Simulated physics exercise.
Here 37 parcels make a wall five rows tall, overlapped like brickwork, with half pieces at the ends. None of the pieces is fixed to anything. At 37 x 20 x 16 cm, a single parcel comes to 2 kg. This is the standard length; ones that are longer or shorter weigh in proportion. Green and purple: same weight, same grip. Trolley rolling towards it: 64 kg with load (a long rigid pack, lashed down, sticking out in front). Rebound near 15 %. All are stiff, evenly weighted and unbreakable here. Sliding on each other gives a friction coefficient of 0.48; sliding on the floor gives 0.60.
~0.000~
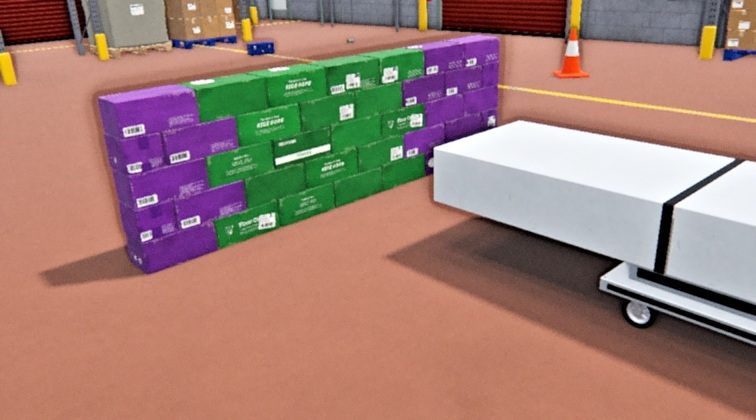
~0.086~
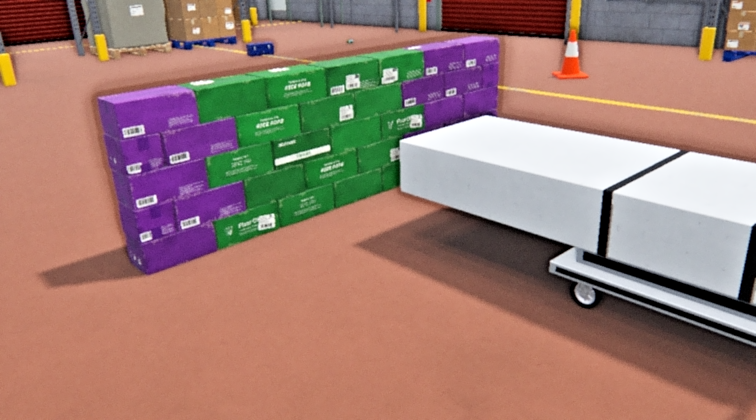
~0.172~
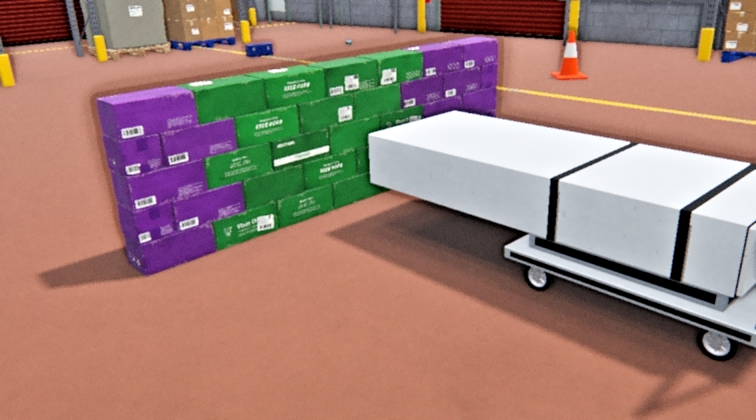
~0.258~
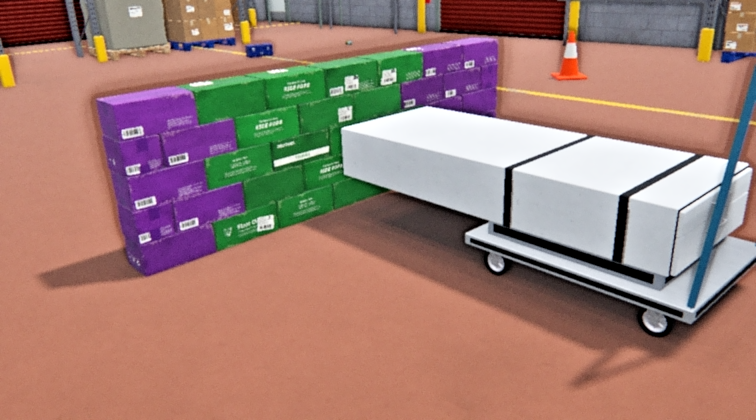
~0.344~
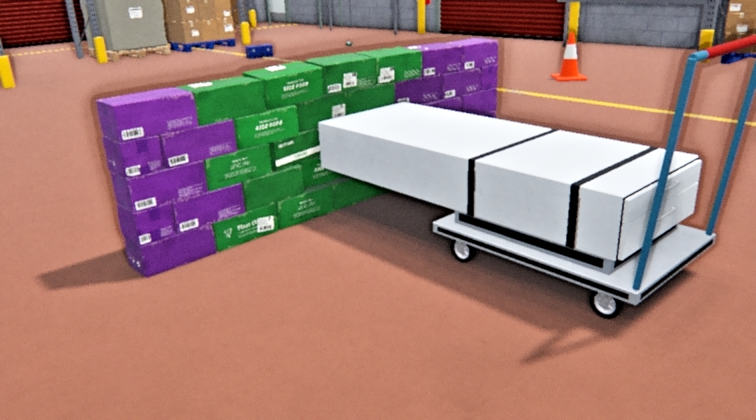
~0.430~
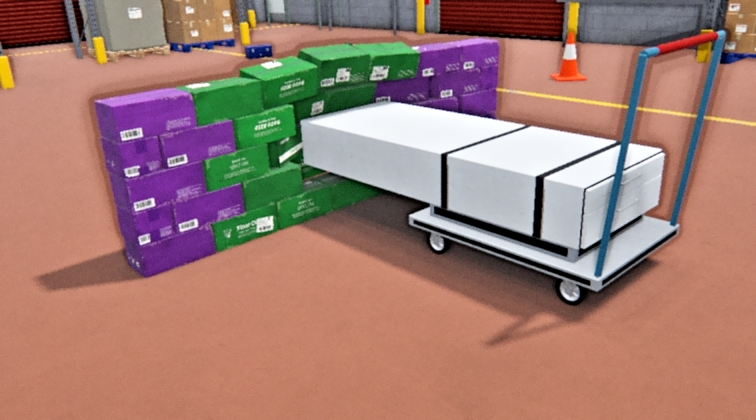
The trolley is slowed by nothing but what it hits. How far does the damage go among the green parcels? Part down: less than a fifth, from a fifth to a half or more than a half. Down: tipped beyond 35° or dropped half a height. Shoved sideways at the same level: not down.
Beyond half.
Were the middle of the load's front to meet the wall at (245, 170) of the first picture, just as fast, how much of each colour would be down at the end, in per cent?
That would leave purple at 30 % and green at 40 %.
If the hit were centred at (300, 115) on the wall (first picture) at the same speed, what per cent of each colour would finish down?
In that case, purple 0 and green 60 in a hundred end down.
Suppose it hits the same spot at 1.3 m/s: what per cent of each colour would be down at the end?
Result - purple: 30%; green: 70%.
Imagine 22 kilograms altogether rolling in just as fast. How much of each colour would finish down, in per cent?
That would leave purple at 30 and green at 70 per cent.
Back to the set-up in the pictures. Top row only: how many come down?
The count is 6.
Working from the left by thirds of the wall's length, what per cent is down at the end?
Left third 20 percent, middle third 80 percent, right third 50 percent.
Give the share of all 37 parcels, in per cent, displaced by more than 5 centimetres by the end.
60 in a hundred.
Around 0.62 s, load 52 cm past the wall's line, still rolling; 6 of the 18 green parcels down (6 of 37 in all colours); top green parcel tipped 28°, 7 cm lower.
Around 1.04 s, load 1.11 m past the wall's line, still rolling; 9 of the 18 green parcels down (15 of 37 in all colours); top green parcel 13 cm lower.
Around 1.76 s, load 1.49 m past the wall's line, still rolling; 12 of the 18 green parcels down (18 of 37 in all colours); top green parcel 13 cm lower.
Finally (3.7 s), load 1.50 m past the wall's line, stopped; 12 of the 18 green parcels down (18 of 37 in all colours); top green parcel 13 cm lower; top purple parcel unmoved. That is 67 per cent. Seen by the last camera, middles, top green parcel near (232, 85), top purple parcel near (146, 114).
